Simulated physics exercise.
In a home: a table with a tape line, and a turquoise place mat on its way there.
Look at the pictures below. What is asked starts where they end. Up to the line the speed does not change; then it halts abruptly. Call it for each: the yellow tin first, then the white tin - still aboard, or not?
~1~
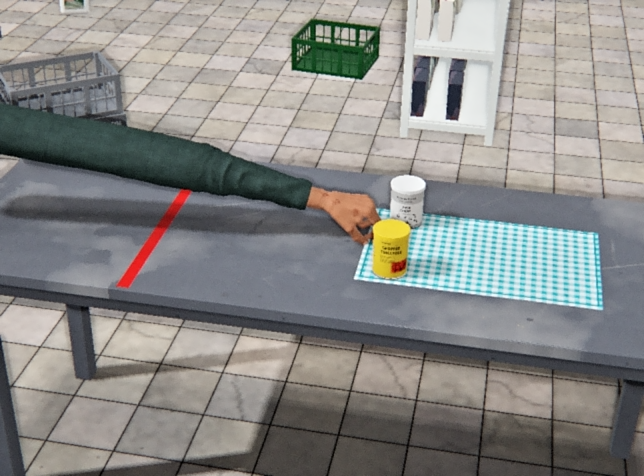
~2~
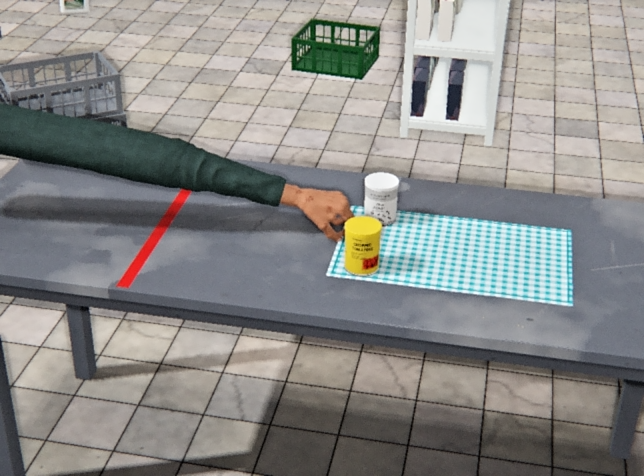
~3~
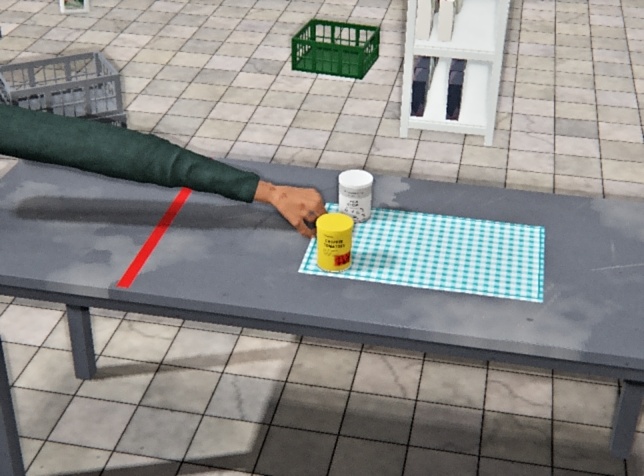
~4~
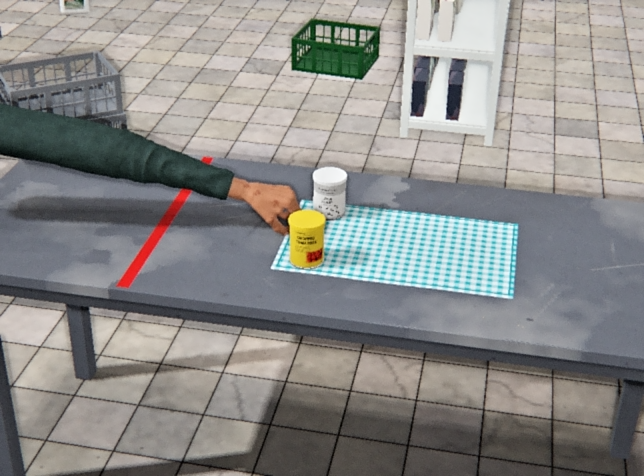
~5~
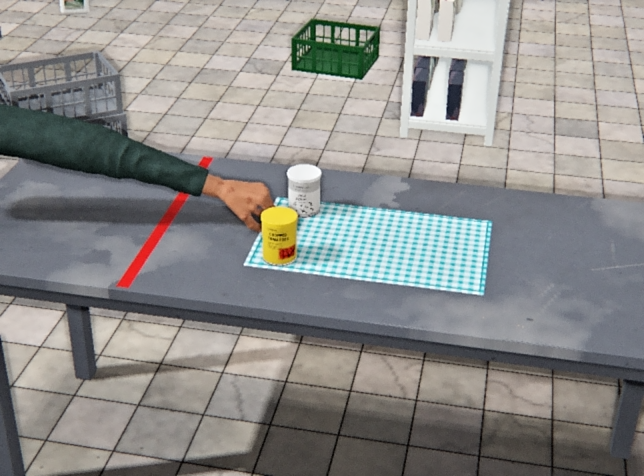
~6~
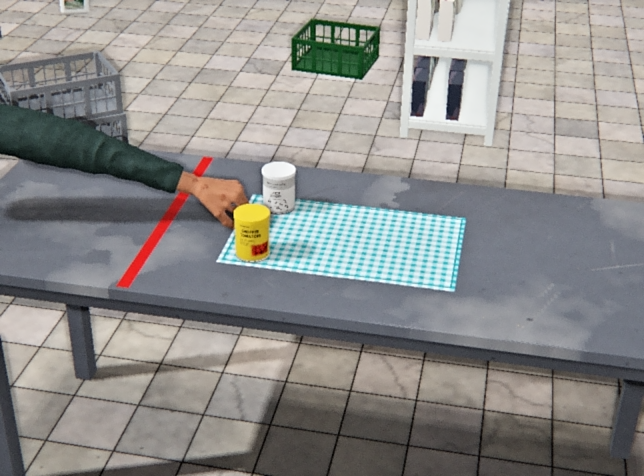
My call: The yellow tin not aboard; the white tin not aboard.
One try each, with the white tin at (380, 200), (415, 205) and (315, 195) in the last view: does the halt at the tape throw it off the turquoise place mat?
Spot one: On; spot two: On; spot three: Off.
Then, 0.09 s past the final frame, hem short of the tape; yellow tin on the cloth near (204, 228); white tin on the cloth near (234, 183).
Then, 0.20 s past the final frame, hem at the tape; yellow tin ahead of the hem near (150, 221); white tin ahead of the hem near (184, 178).
When it is over, hem at the tape; yellow tin ahead of the hem near (62, 212); white tin ahead of the hem near (102, 170). The yellow tin leaves the cloth and the white tin shoots off the front.
